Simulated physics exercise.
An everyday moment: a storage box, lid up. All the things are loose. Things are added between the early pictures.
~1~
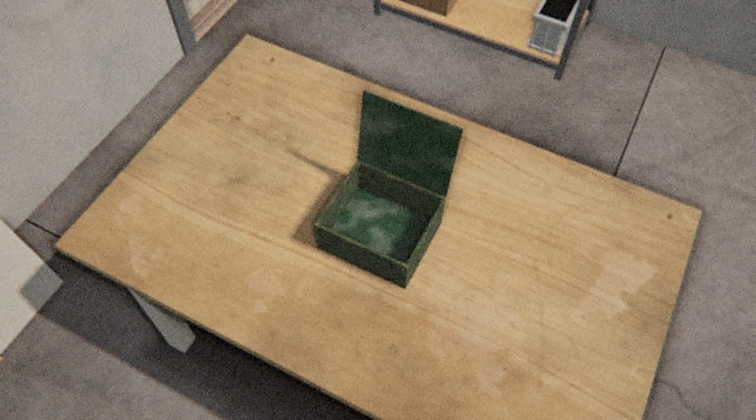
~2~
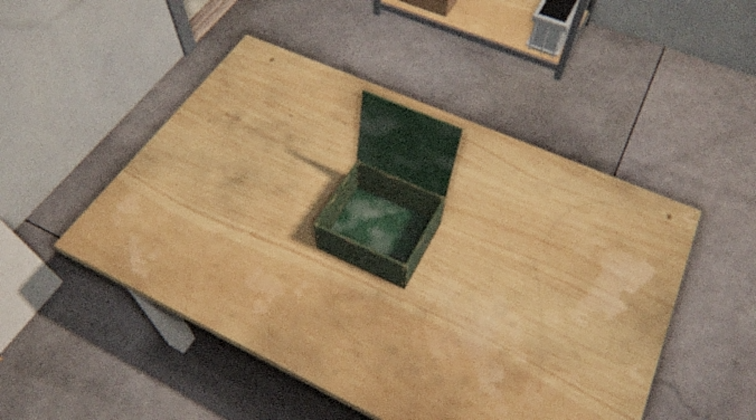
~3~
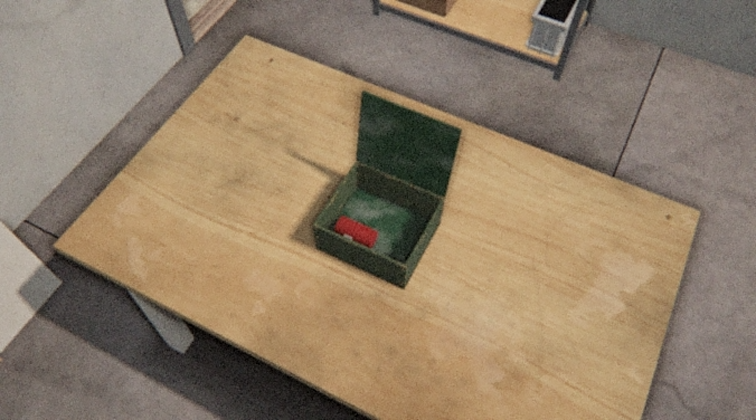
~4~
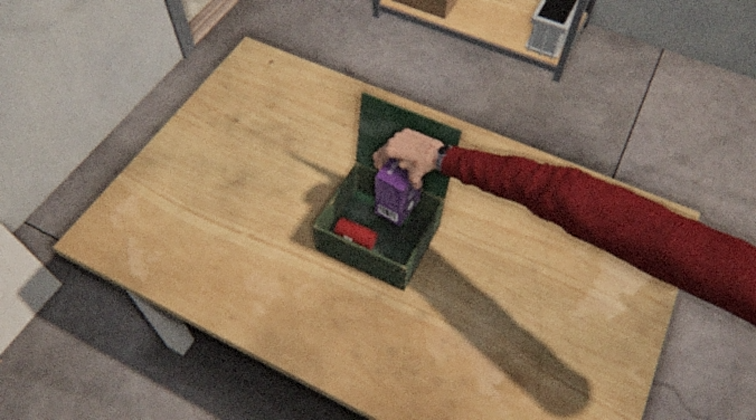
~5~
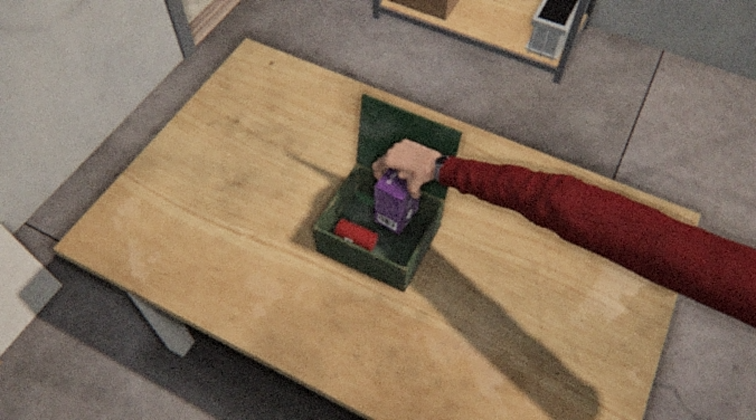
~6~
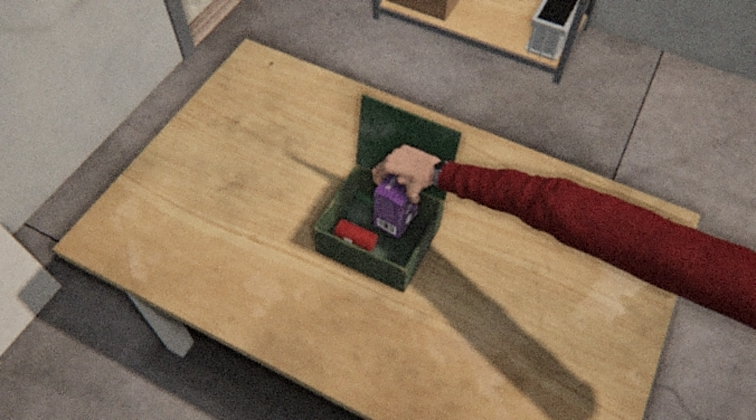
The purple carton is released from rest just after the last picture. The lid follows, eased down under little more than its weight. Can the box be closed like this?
As it turns out, it will not close.
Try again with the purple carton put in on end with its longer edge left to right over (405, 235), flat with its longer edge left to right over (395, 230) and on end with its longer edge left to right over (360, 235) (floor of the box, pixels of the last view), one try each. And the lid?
In the first case it stays ajar; in the second case it closes; in the third case it shuts flat.
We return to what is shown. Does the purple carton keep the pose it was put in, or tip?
The purple carton keeps its pose.
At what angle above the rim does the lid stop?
About 50°.
Then, 1.10 s on from there, lid starting down; purple carton shifted a little near (396, 215).
Then, 1.70 s on from there, lid 59° above the rim; purple carton shifted a little near (395, 215).
In the end, lid 49° above the rim; moved from the start, purple carton; red shaker unmoved. At the end, from the last picture's camera, purple carton near (393, 218).
